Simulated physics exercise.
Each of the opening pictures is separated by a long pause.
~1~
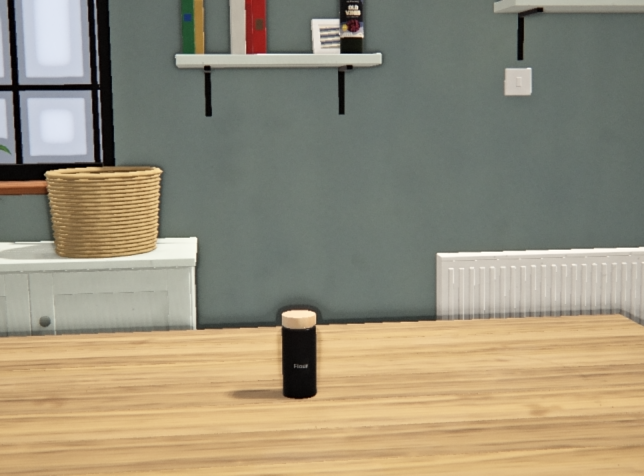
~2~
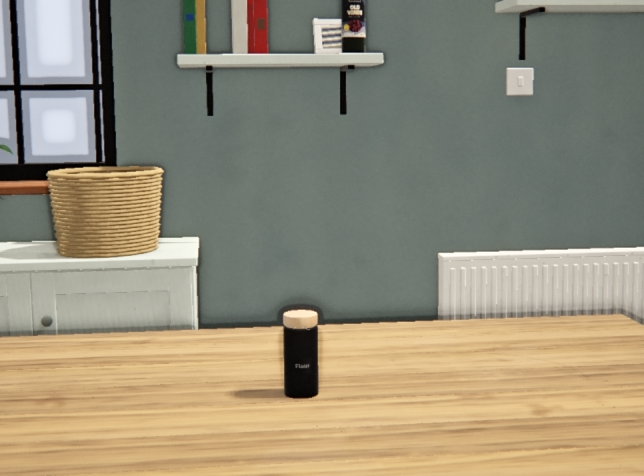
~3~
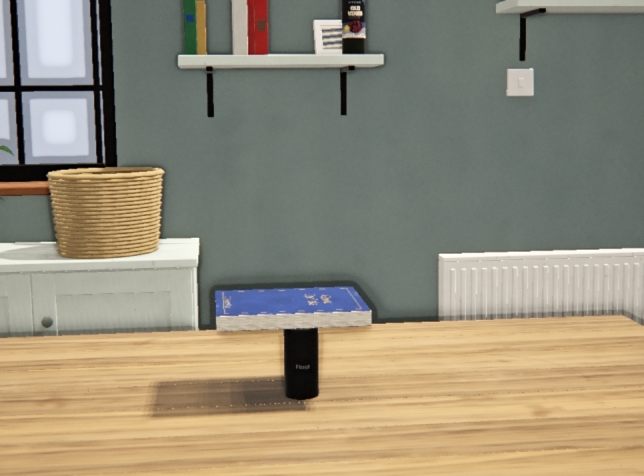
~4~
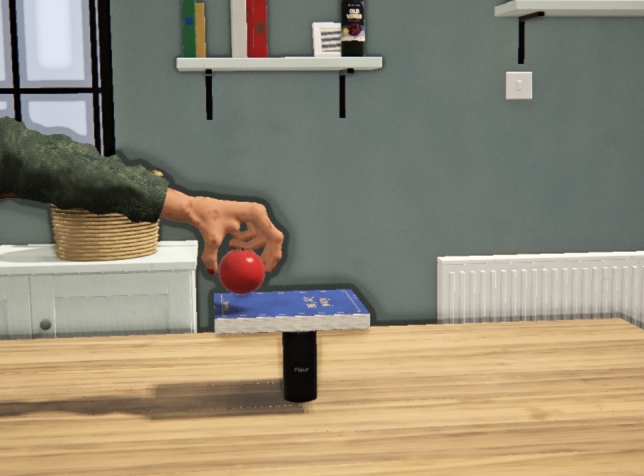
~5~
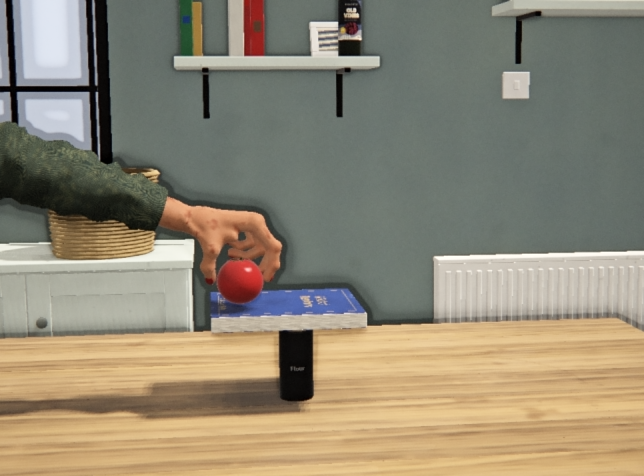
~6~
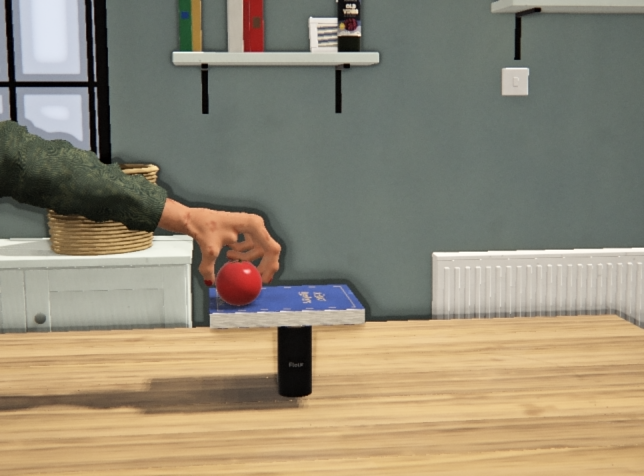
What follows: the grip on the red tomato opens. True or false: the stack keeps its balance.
False.
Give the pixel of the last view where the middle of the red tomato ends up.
Roughly pixel (167, 392) in the last picture.
Then, 0.40 s past the last view, red tomato now fallen; blue book rocked 57° from its first pose.
Then, 0.70 s past the last view, blue book now fallen; black shaker rocked 39° from its first pose.
Finally, fallen, black shaker, red tomato and blue book. Final places as the last picture's camera would see them, red tomato near (167, 392). The stack loses its balance.
